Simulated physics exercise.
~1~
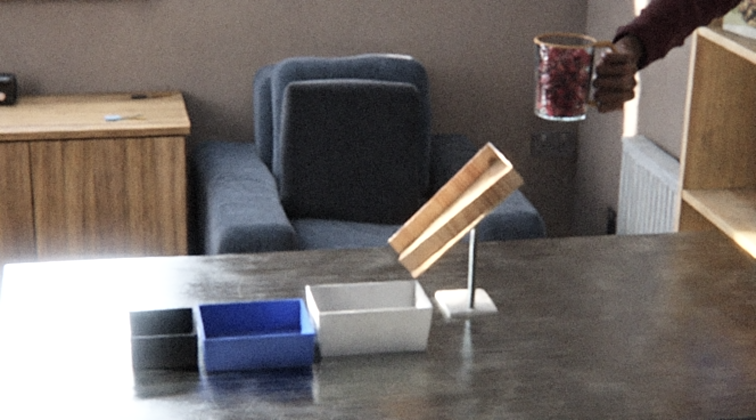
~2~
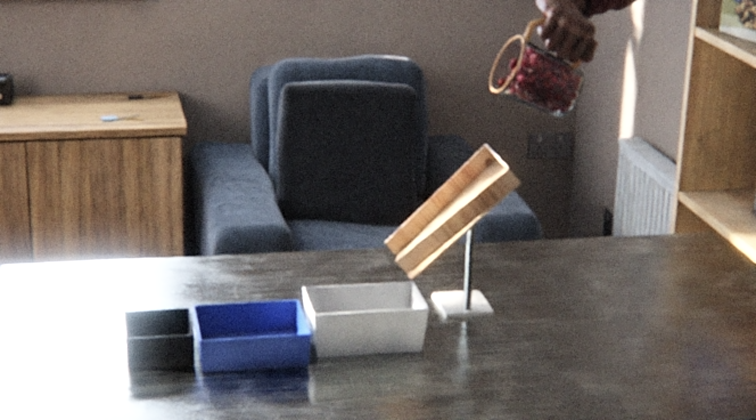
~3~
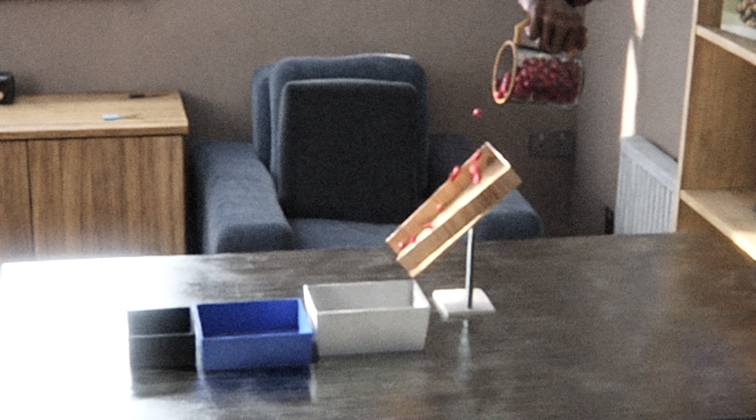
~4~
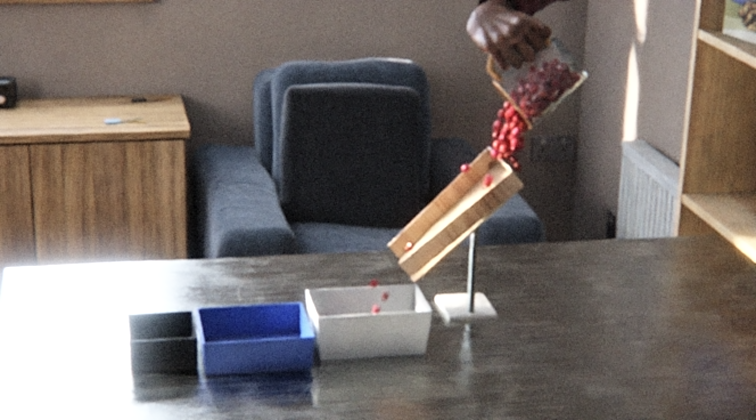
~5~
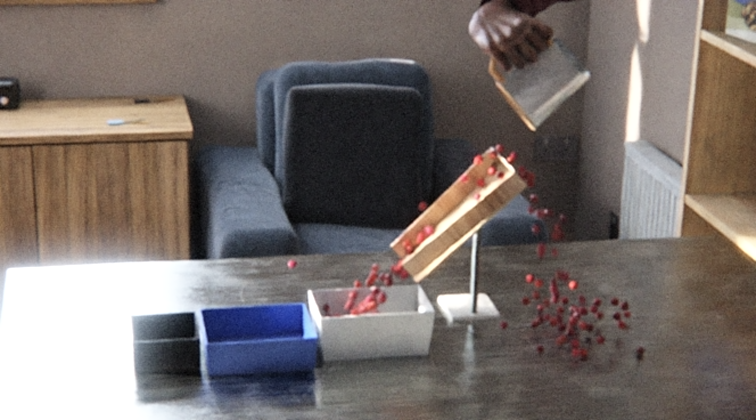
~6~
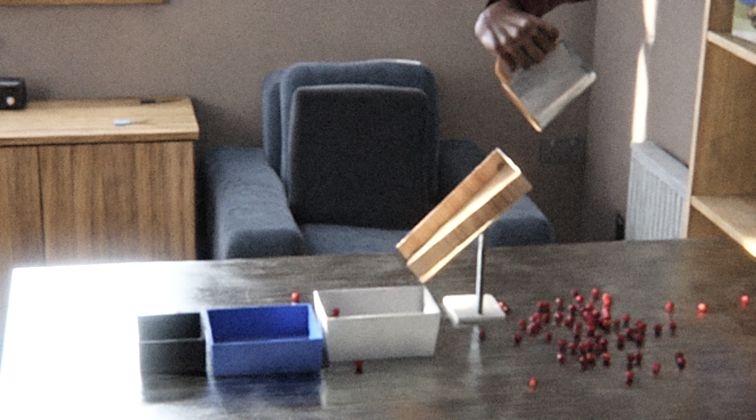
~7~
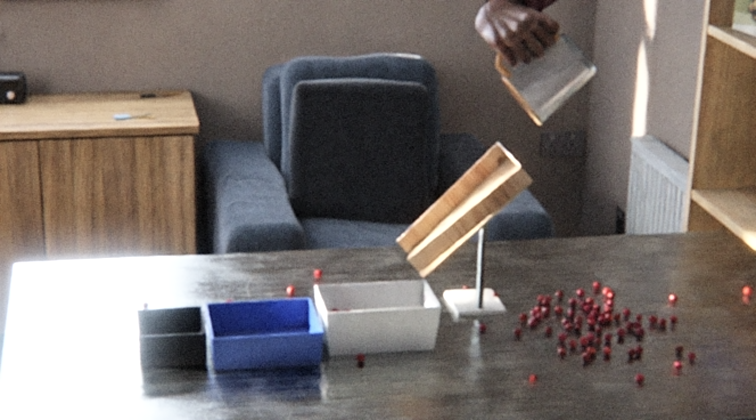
A hand brings a clear cup full of red cranberries in above a tilted wooden chute, which stands on a dark table beside a white, a blue and a black tin. The hand tips the cup onto its side, and a few berries drop onto the chute and slide down it. It then turns the cup further over, and the rest pour out in a thick stream. Some run down into the white tin, while many others spill off to the right and bounce across the table. The emptied cup stays tilted overhead, with berries scattered right of the chute and a few strays near the tins.
